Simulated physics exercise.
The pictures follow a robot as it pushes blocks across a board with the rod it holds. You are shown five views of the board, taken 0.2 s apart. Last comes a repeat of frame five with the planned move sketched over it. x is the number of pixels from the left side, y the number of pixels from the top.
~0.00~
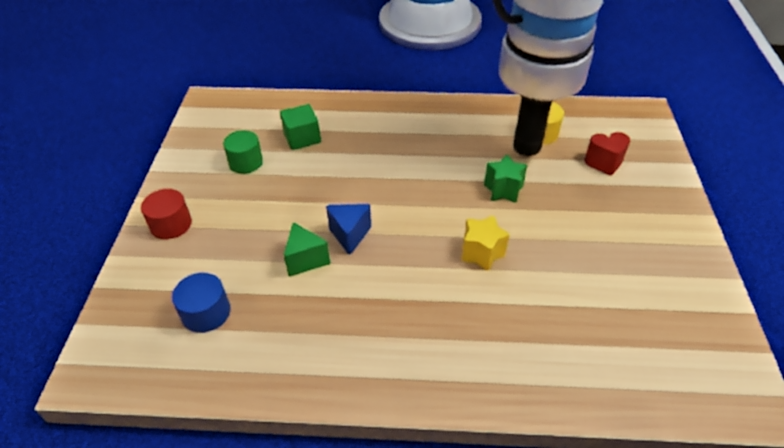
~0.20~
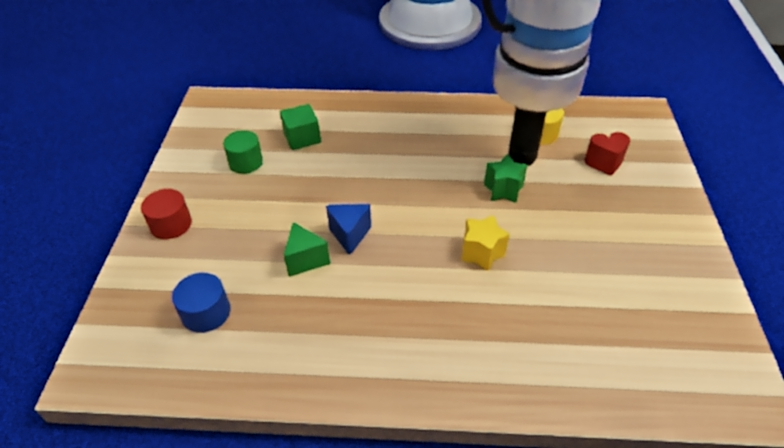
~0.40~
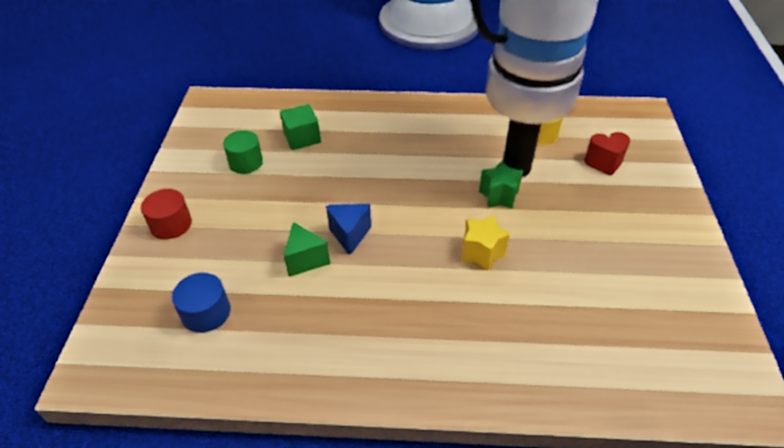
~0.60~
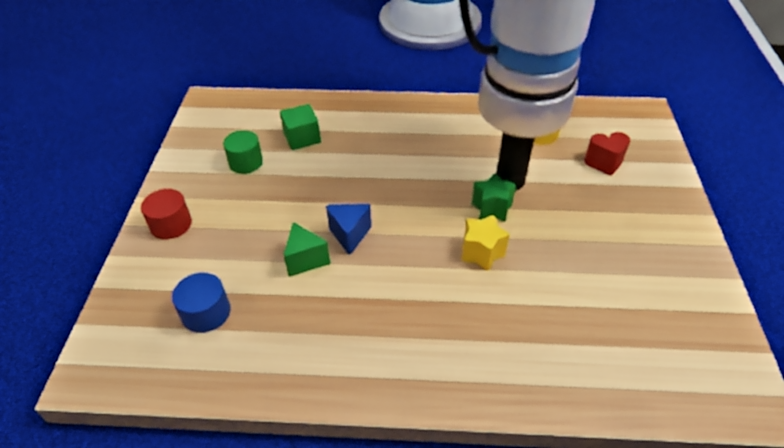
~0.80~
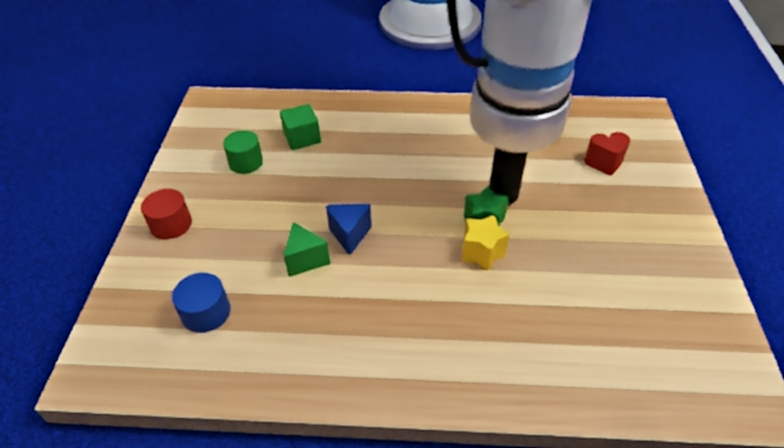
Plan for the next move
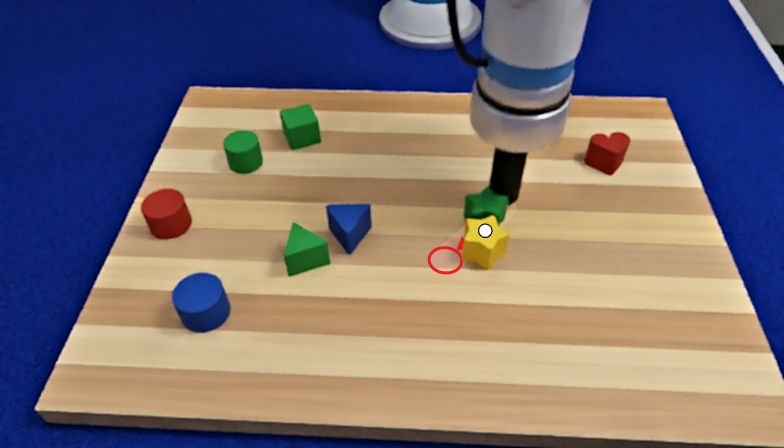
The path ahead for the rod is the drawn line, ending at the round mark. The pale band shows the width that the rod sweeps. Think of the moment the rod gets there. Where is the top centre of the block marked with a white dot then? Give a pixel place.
By then it is at (456, 284).
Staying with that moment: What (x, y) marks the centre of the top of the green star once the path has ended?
At roughly (426, 257).
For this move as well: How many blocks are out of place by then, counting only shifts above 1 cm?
Going by the path, two blocks will move.
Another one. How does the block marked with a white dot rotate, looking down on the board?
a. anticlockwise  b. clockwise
a.
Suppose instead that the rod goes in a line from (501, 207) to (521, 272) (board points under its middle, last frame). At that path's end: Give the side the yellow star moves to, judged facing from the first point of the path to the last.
It will end up to the right.
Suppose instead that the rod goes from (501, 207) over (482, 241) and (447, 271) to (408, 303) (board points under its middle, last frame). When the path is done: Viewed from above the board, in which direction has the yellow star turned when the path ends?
That block twists counter-clockwise.
Path on the board, from (501, 207) via (476, 234), ending at (445, 260); the dot is on the yellow star.
The first path, step by step. Halfway along, rod (478, 223); yellow star (468, 262), turned 25° anticlockwise; green star (460, 230).
At the end, rod (446, 249); yellow star (456, 284), turned 95° anticlockwise; green star (426, 257).
